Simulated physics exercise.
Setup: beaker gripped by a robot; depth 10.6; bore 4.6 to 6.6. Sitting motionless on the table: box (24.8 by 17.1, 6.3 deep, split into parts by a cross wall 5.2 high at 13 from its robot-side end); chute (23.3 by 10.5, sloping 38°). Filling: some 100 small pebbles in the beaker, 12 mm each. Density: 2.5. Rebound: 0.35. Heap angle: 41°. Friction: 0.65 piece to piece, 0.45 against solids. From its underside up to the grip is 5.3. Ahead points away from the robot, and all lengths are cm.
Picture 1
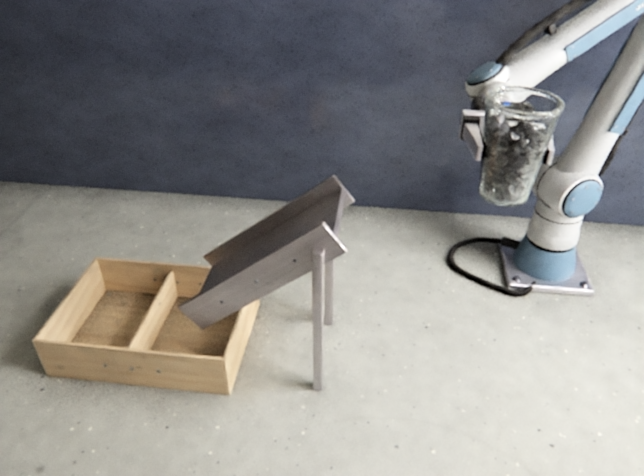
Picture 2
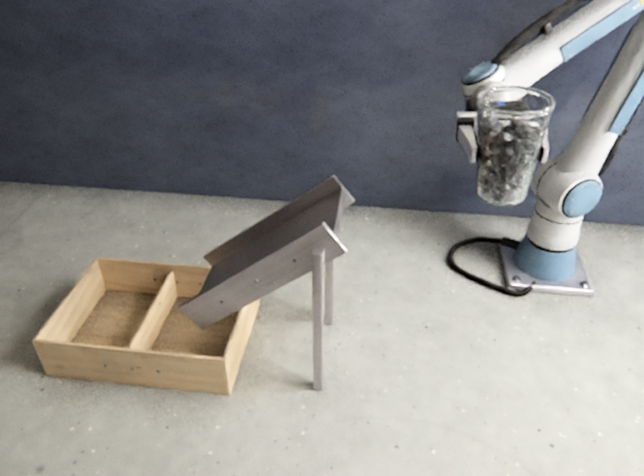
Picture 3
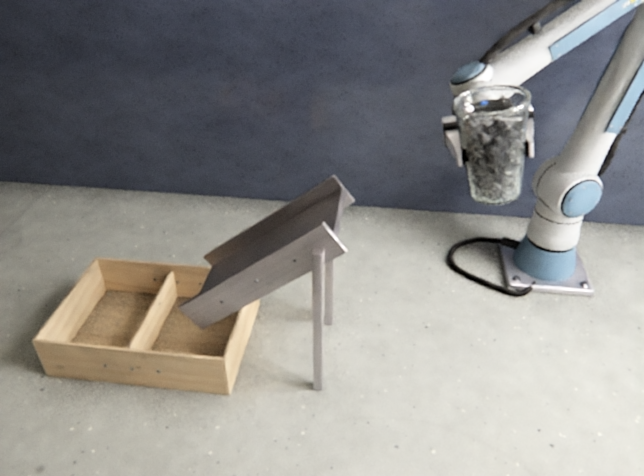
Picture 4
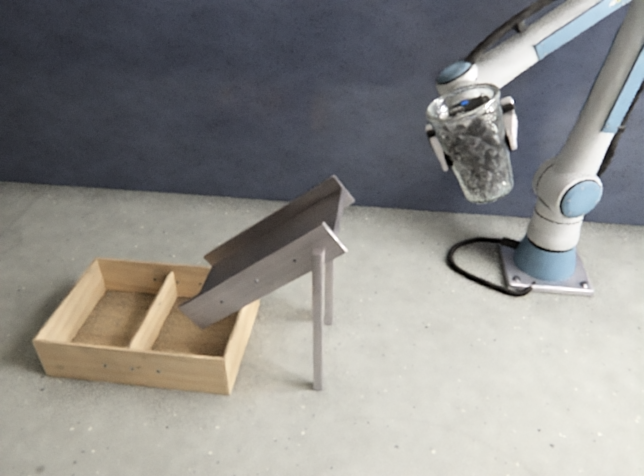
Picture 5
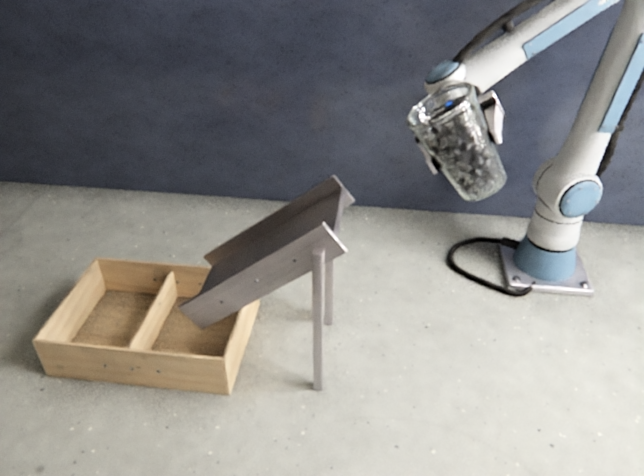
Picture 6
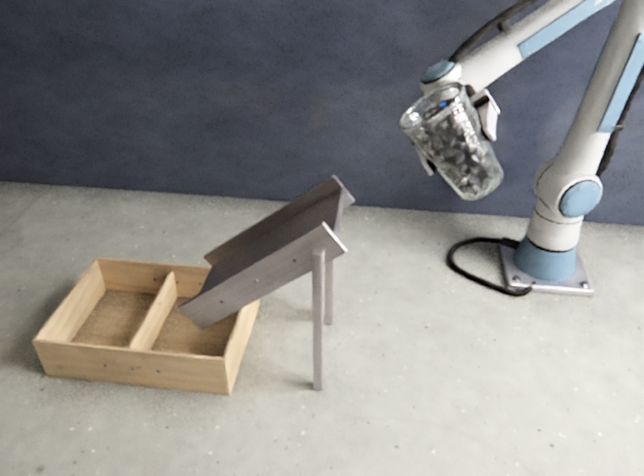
A white and blue robot arm on the right grips a clear beaker of small grey pebbles above a pale grey floor, seen from slightly above against a dark blue wall. To the left, a grey sloping chute on legs leans over an open wooden box split by a cross wall. The arm moves the beaker a short way left while steadily tilting its mouth leftward, and the camera stays still.
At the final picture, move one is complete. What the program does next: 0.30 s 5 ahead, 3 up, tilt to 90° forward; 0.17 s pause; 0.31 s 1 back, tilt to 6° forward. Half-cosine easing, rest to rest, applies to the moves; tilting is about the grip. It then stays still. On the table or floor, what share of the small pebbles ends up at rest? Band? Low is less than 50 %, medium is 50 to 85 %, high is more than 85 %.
Low.
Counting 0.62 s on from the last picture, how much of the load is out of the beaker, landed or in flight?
I'd put it at some 10 percent up to then.
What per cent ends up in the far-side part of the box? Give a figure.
About 0 %.
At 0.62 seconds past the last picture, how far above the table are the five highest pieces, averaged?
Estimate above table: About 38 centimetres.
Then, 0.31 s later, tilted 90° forward, highest piece 38 above the table; 103 in the beaker.
Then, 0.62 s later, tilted 48° forward, highest piece 38 above the table; 93 in the beaker, 5 in the robot-side part, 5 on the chute or in flight.
Then, 0.98 s later, tilted 6° forward, highest piece 40 above the table; 93 in the beaker, 10 in the robot-side part.
Then, 2.03 s later, tilted 6° forward, highest piece 39 above the table; 93 in the beaker, 10 in the robot-side part.
At rest, 93 in the beaker, 10 in the robot-side part. That is 0 % on the table or floor.
